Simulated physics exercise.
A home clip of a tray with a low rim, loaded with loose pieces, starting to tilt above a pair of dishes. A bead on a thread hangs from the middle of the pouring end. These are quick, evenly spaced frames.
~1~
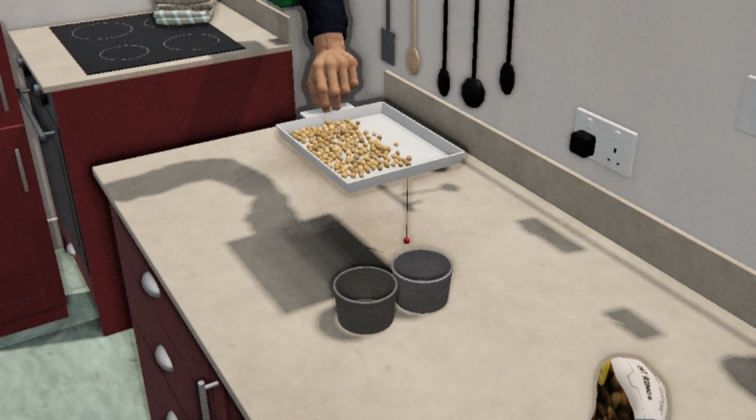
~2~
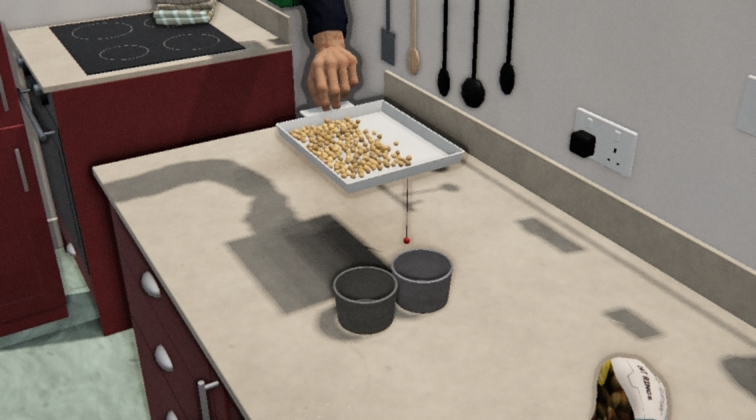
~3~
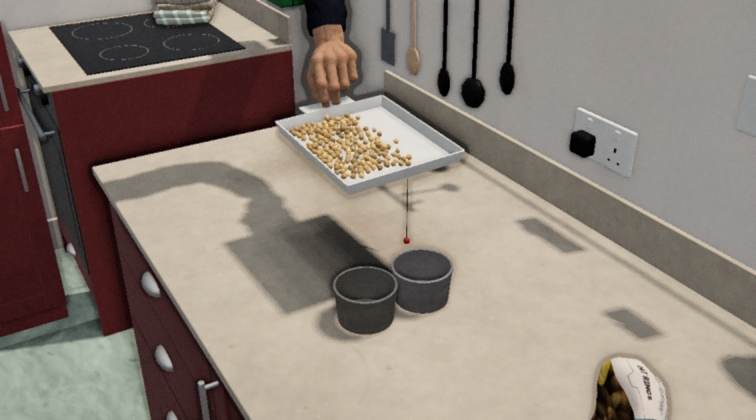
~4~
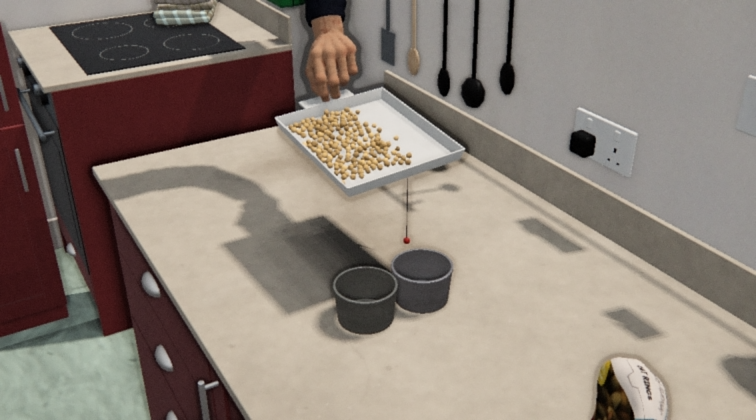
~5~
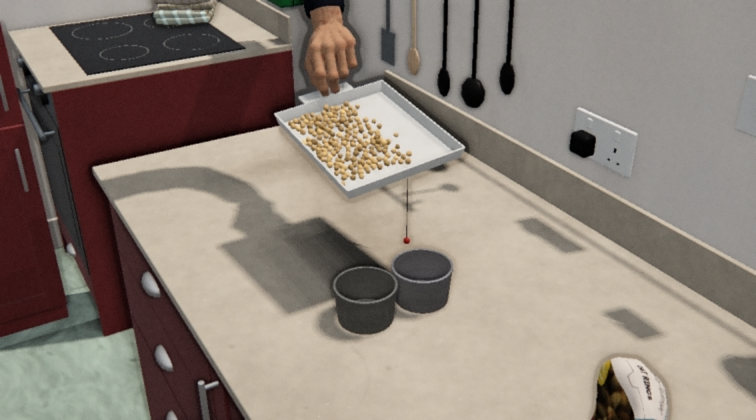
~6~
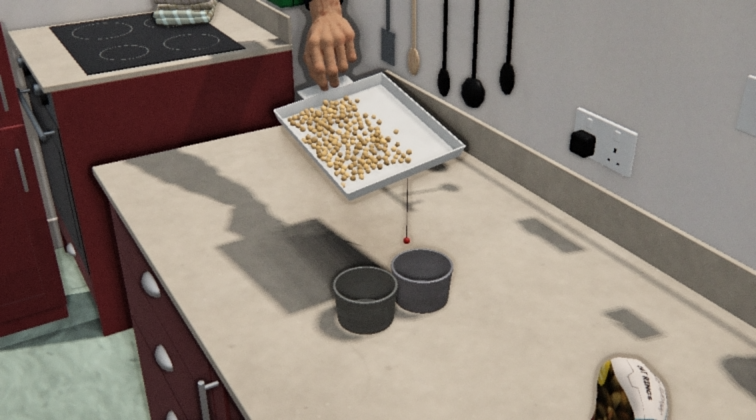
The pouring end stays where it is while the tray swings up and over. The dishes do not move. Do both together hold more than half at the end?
In the dishes lies only the smaller part of it.
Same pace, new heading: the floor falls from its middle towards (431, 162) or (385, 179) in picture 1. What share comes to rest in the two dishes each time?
About 20 and 80 per cent.
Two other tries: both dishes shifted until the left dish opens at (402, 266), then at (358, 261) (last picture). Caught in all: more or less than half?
In turn: Less than half; most of it.
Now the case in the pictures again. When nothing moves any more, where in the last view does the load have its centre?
Around (350, 294).
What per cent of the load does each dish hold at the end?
Left dish: 10 %, right dish: 0 %.
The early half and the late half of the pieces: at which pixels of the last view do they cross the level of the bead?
First near (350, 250), later near (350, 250).
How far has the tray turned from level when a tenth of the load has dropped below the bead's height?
At about 100°.
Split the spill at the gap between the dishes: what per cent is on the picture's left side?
Close to 90 per cent.
Shortly afterwards, tray tipped steeply; all but a few on the tray; only a few in the left dish; only a few outside both.
Next, tray tipped right over; all but a few on the tray; only a few in the left dish; only a few outside both; only a few in the air.
Some moments later, tray tipped past a quarter turn; a little in the left dish; only a few in the right dish; the bulk outside both.
In the end, tray tipped past a quarter turn; a little in the left dish; only a few in the right dish; the bulk outside both.
